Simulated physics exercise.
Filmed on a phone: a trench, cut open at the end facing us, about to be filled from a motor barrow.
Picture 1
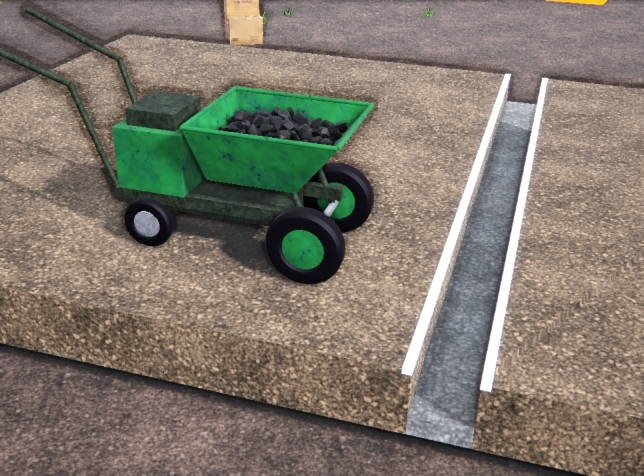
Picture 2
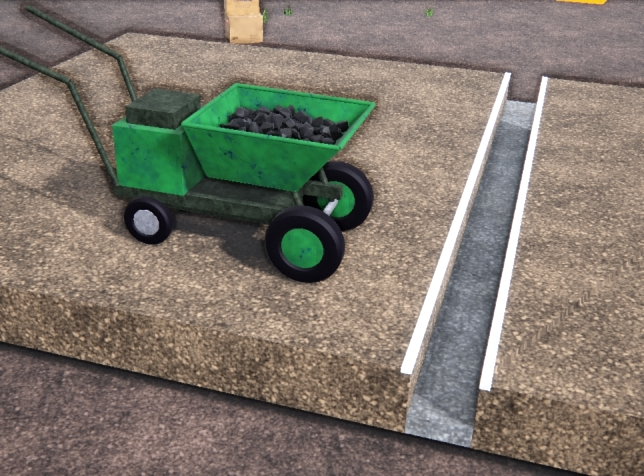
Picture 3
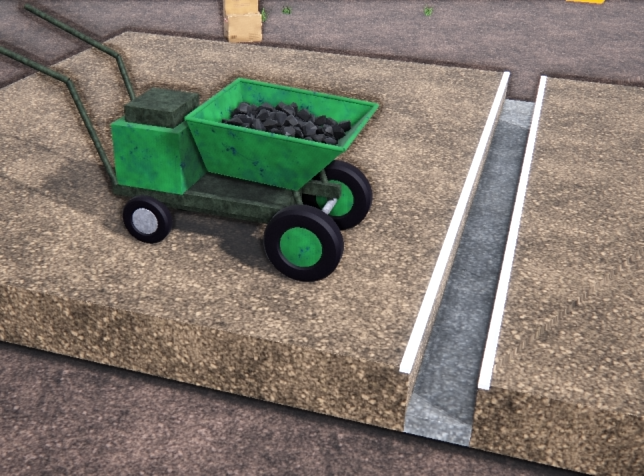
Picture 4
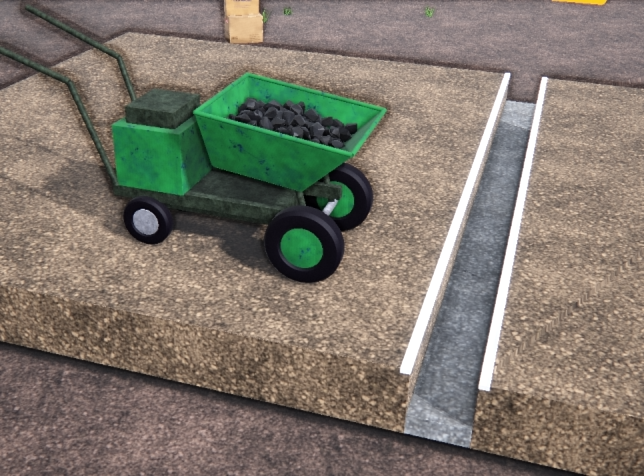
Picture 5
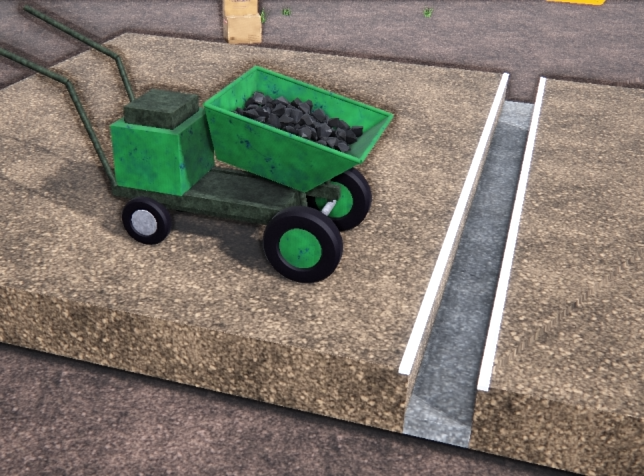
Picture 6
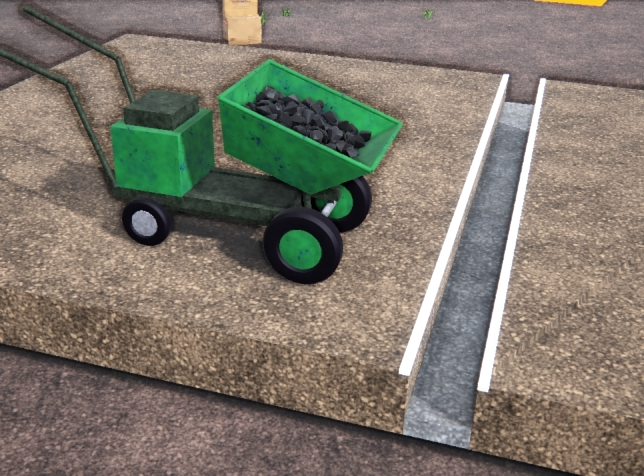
A green motor barrow stood still beside a narrow, white-edged trench while its skip, loaded with dark lumps, sat level at first, then slowly tilted forward to the right, its back end rising.
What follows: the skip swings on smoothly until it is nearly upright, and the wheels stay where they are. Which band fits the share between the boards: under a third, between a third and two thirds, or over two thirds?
The trench ends with over two thirds of it.
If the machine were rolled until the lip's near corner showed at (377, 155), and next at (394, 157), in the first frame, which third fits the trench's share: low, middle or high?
At the first place more than two thirds, at the second in the middle band.
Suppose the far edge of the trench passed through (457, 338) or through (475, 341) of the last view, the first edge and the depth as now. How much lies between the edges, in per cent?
About 70 and 90 per cent.
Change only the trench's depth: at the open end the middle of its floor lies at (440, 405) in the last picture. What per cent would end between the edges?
Near 90 %.
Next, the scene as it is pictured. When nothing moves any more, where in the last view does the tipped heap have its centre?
At about (462, 305).
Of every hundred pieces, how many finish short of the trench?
It comes to 0 per cent or so.
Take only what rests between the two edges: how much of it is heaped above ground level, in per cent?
Some 5 per cent.
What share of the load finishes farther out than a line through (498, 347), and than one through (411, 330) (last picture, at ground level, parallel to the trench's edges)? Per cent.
First some 0, then 100 per cent.
Just after the last frame, skip tipped steeply; every one in the skip.
A moment on, skip tipped steeply; the larger part in the skip; just a few short of the trench; about a tenth in or heaped over the trench; just a few falling.
Further on, skip tipped right over; roughly a quarter in the skip; about a tenth short of the trench; the larger part in or heaped over the trench.
When it is over, skip tipped right over; just a few short of the trench; almost all in or heaped over the trench; not one beyond it.
